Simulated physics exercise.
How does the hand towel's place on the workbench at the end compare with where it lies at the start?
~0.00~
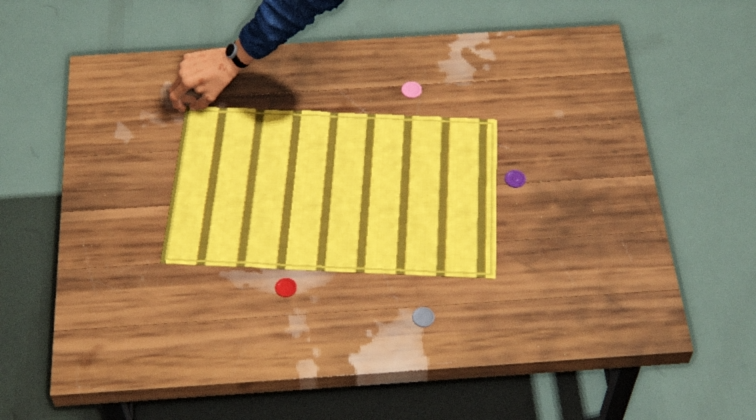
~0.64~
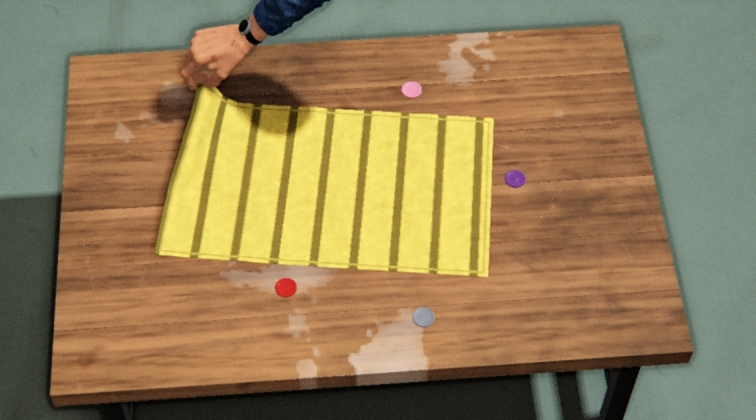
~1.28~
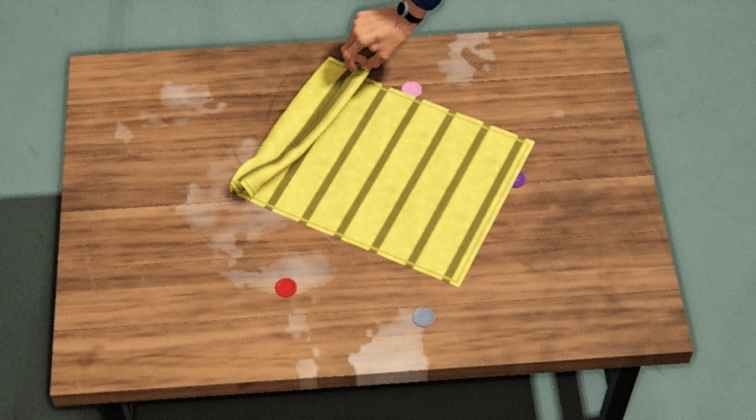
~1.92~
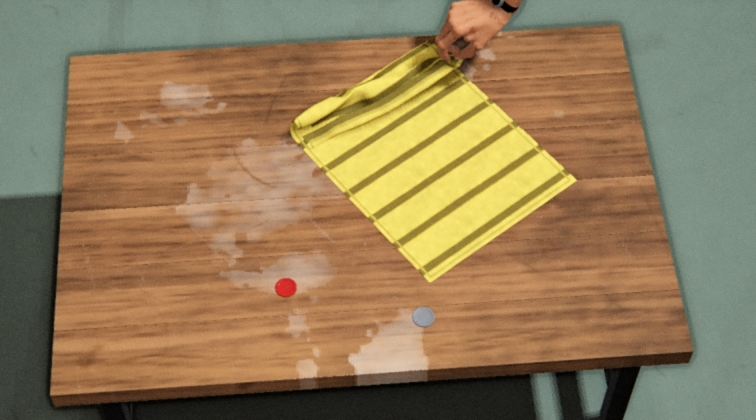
At the end the hand towel lies farther to the right and a little higher up on the workbench than at the start, when it is spread more to the left.
